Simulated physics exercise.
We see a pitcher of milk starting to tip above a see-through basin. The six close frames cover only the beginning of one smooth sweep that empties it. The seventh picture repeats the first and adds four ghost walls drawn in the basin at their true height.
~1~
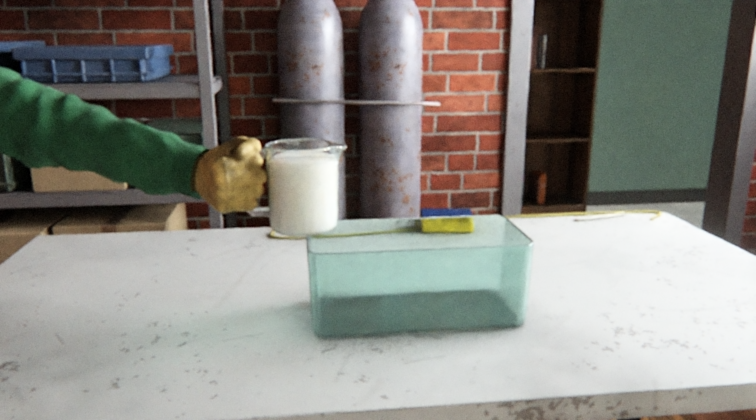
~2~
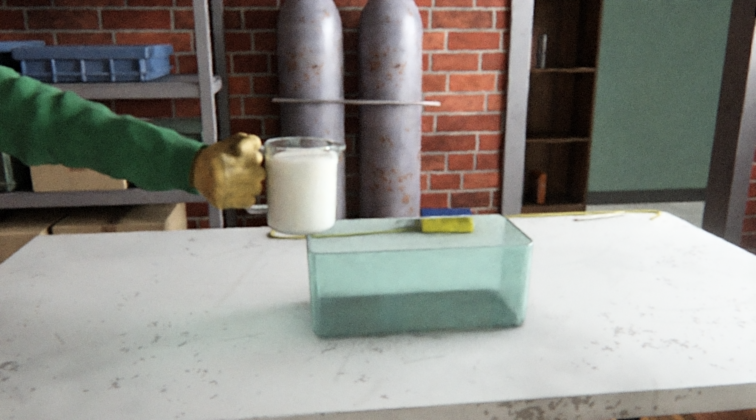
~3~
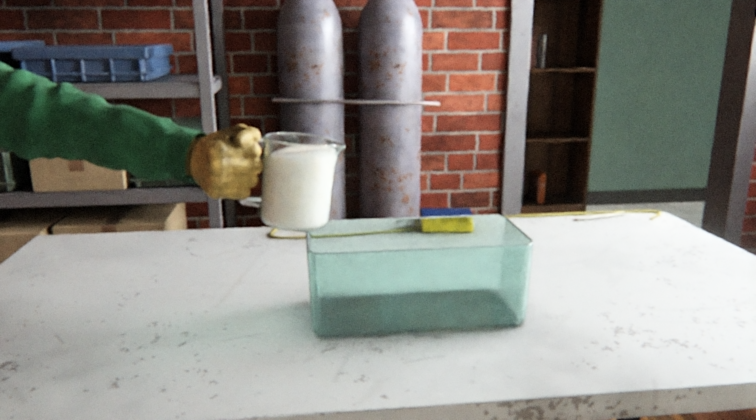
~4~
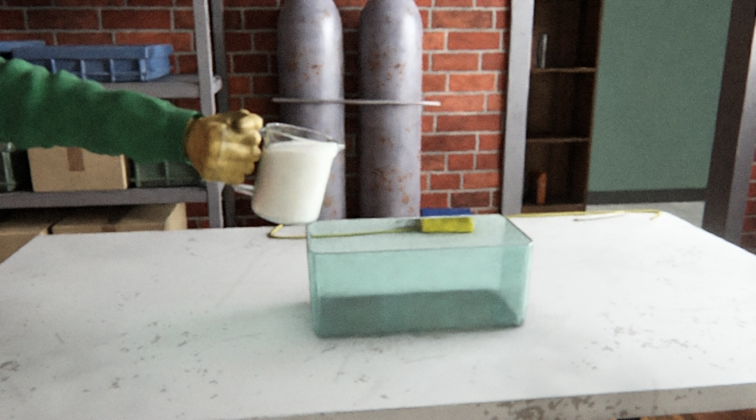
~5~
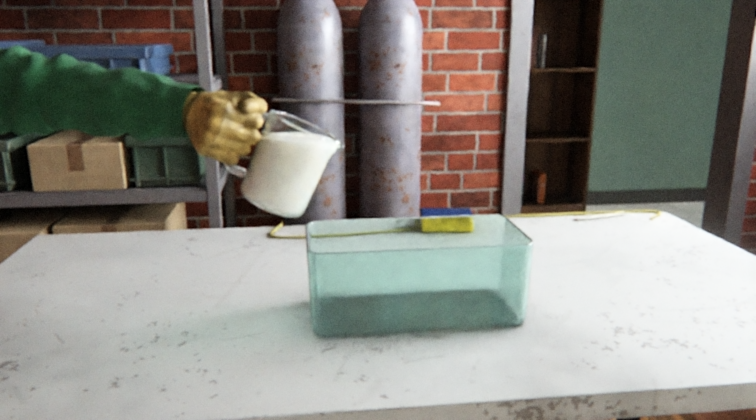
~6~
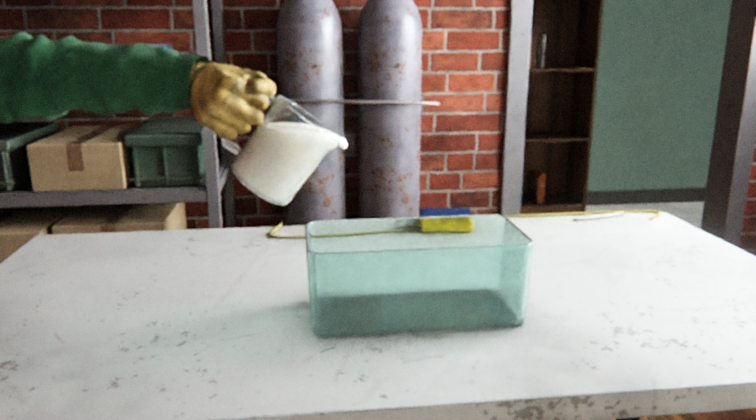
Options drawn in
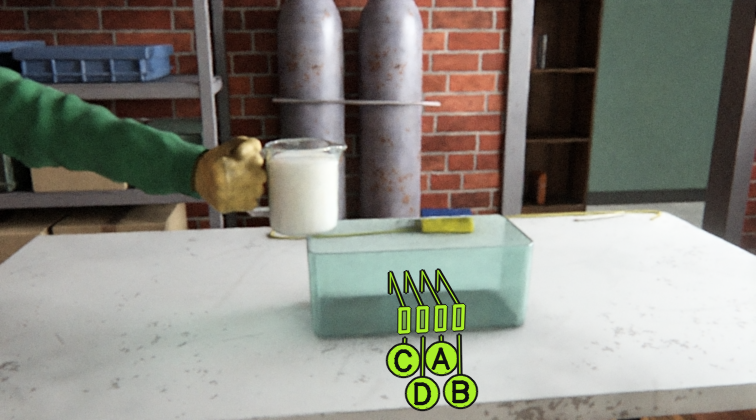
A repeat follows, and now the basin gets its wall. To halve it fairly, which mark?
The answer is position A.
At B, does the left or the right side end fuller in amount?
The left one.
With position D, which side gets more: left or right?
More ends on the right.
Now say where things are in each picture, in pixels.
Upright, lip at (344, 146); basin from (313, 336) to (525, 324); nothing has left yet.
Upright, lip at (344, 146); nothing has left yet.
Tipped about 7°, lip at (344, 146); nothing has left yet.
Tipped about 15°, lip at (344, 146); nothing has left yet.
Tipped about 25°, lip at (343, 145); nothing has left yet.
Tipped about 37°, lip at (342, 145); milk is over the lip, down to (342, 145).
On the marked copy, A at (441, 336); B at (459, 335); C at (404, 338); D at (423, 337).
With A, about 53 % ends left of the wall and 44 % right of it; 3 % is lost outside.
With B, about 81 % ends left of the wall and 14 % right of it; 5 % is lost outside.
With C, about 11 % ends left of the wall and 86 % right of it.
With D, about 18 % ends left of the wall and 79 % right of it; 3 % is lost outside.
